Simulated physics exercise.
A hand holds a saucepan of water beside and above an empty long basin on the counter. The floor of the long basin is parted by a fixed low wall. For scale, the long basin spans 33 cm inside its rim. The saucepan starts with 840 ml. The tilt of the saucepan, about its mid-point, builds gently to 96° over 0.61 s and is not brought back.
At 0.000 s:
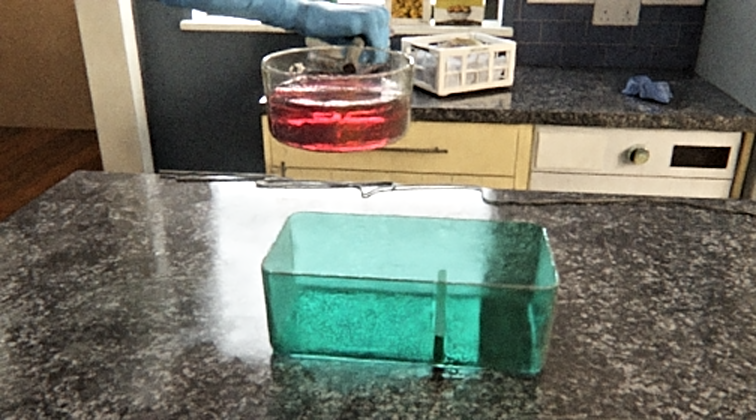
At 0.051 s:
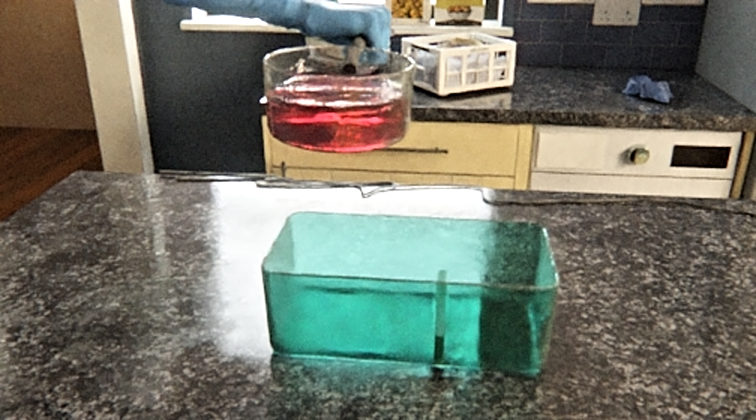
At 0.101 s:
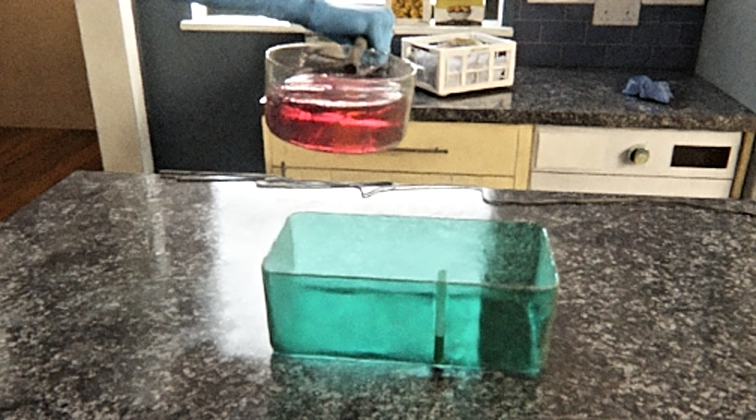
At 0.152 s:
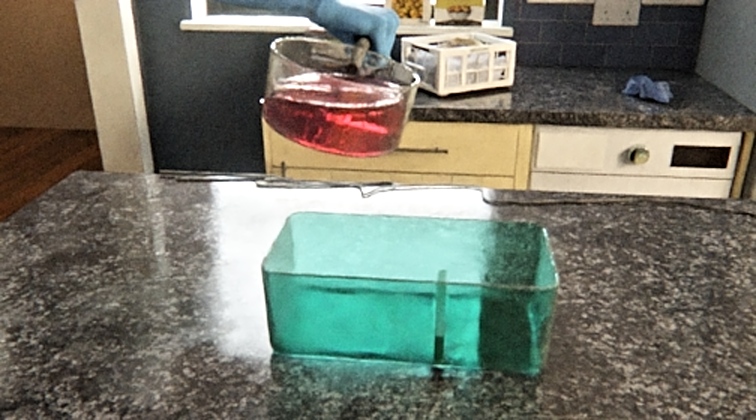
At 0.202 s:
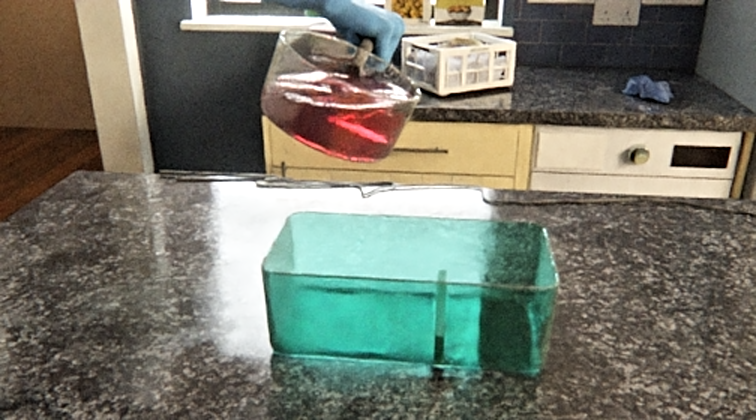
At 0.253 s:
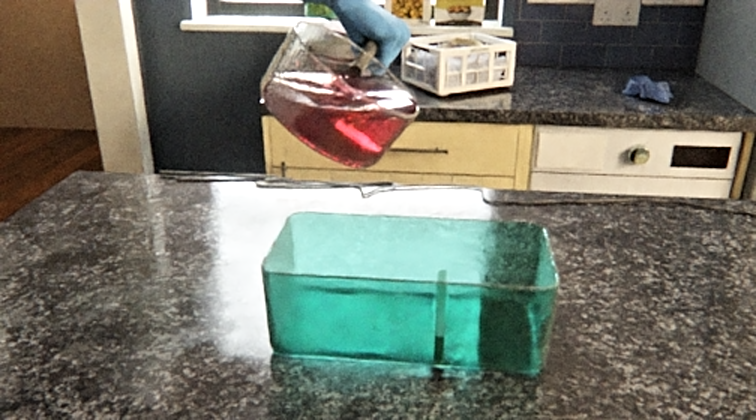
A blue-gloved hand holds a clear, round container of red liquid above a speckled dark countertop in a kitchen, seen from the front and slightly above by a still camera. Below it sits a long, green-tinted rectangular basin, with a white basket, cream cupboards and a crumpled blue item behind. The hand gradually tilts the container down to the right, and the red liquid shifts toward its lowered side.
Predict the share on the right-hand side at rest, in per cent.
The far part has some 52 per cent.
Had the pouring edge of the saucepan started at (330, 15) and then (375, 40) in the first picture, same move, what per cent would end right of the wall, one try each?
First 10, then 25 per cent.
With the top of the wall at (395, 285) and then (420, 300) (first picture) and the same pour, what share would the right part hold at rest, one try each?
First 90, then 80 per cent.
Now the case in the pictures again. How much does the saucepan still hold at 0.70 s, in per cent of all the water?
About 12 per cent.
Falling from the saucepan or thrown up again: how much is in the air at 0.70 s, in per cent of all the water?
About 12 per cent.
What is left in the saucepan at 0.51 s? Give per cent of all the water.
Near 34 in a hundred.
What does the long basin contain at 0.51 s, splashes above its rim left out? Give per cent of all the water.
Near 14 in a hundred.
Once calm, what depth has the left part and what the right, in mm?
Left about 12 mm, right about 24 mm.
By 0.51 s the tilt is 90° and 34 per cent is still to pour, 1 is left of the wall and 13 right of it.
By 0.70 s the tilt is 96° and 12 per cent is still to pour, 18 is left of the wall and 58 right of it.
By 0.90 s the tilt is 96° and 3 per cent is still to pour, 35 is left of the wall and 54 right of it.
By 1.11 s the tilt is 96° and 1 per cent is still to pour, 43 is left of the wall and 53 right of it.
At rest 45 per cent lies left of the wall, 52 right of it and 2 outside.
